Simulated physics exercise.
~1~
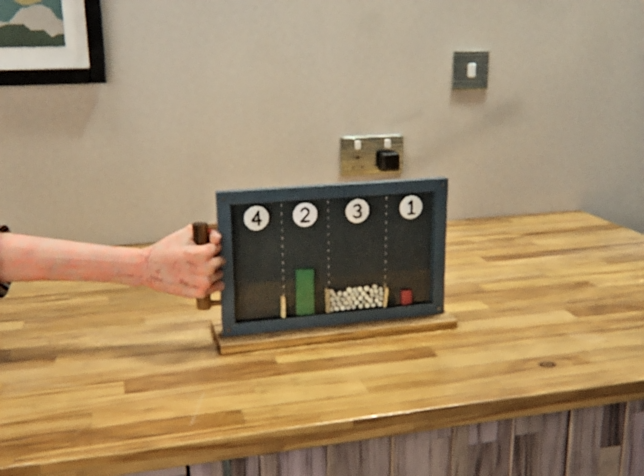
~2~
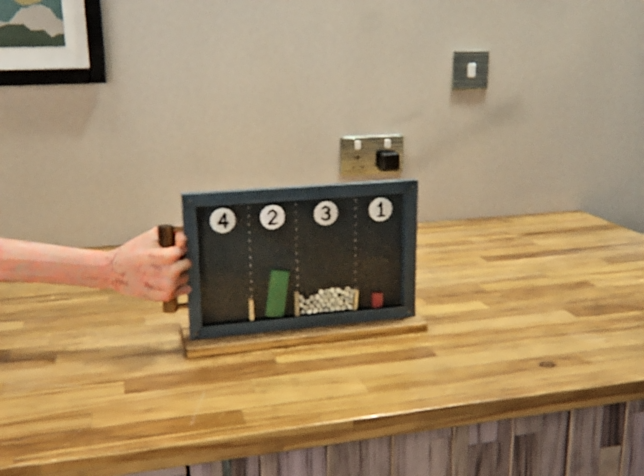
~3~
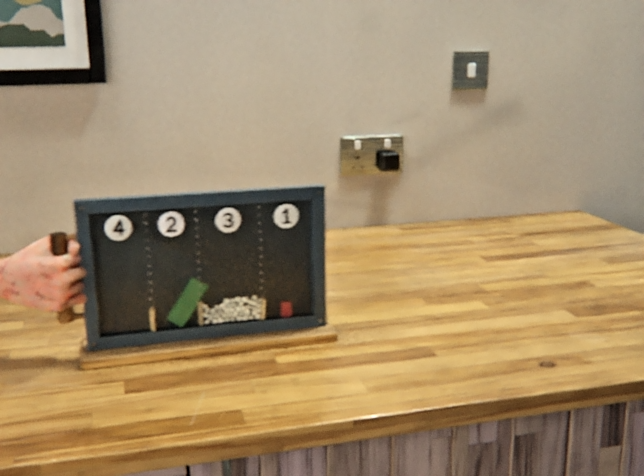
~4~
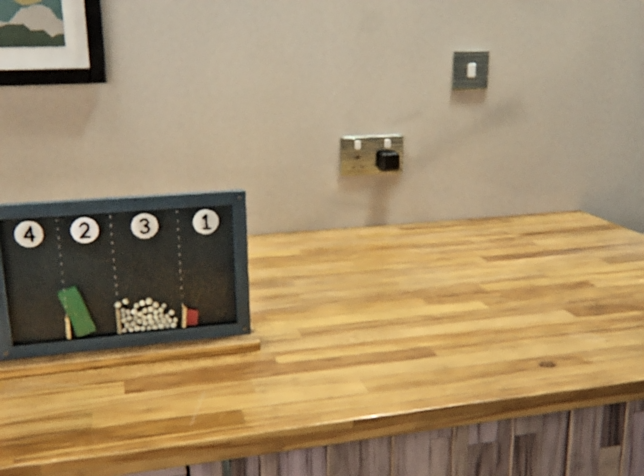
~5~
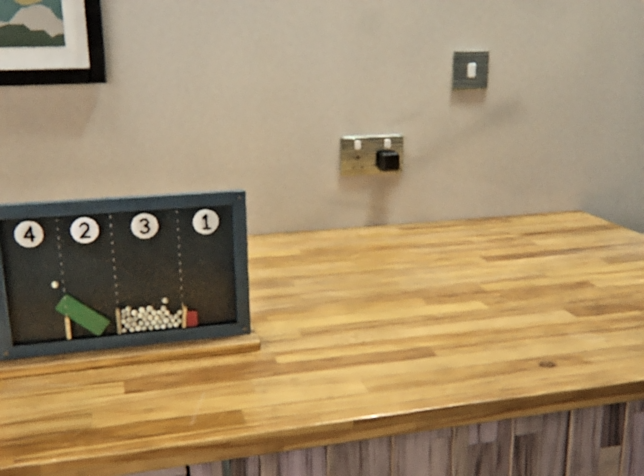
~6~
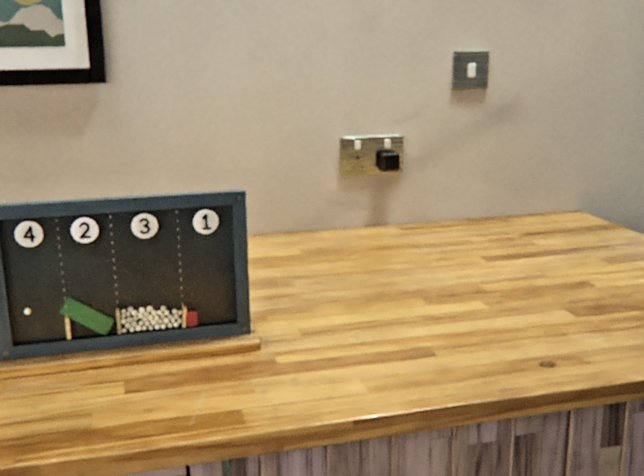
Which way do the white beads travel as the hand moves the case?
The white beads travel to the left, carried along inside the case.
A hand reaching in from the left grips the brown handle of a flat, dark-framed case on a wooden worktop, seen from the front against a pale wall with a socket and switch. Behind its window are a green block, a heap of white beads and a small red block, under four numbered strips. The hand pulls the case left, and the green block leans to the right. The hand leaves view as the case reaches the left edge, where the green block tips back left. Finally the case stays still, the block slants against a small post, and one stray bead is in the leftmost strip while the rest remain heaped.
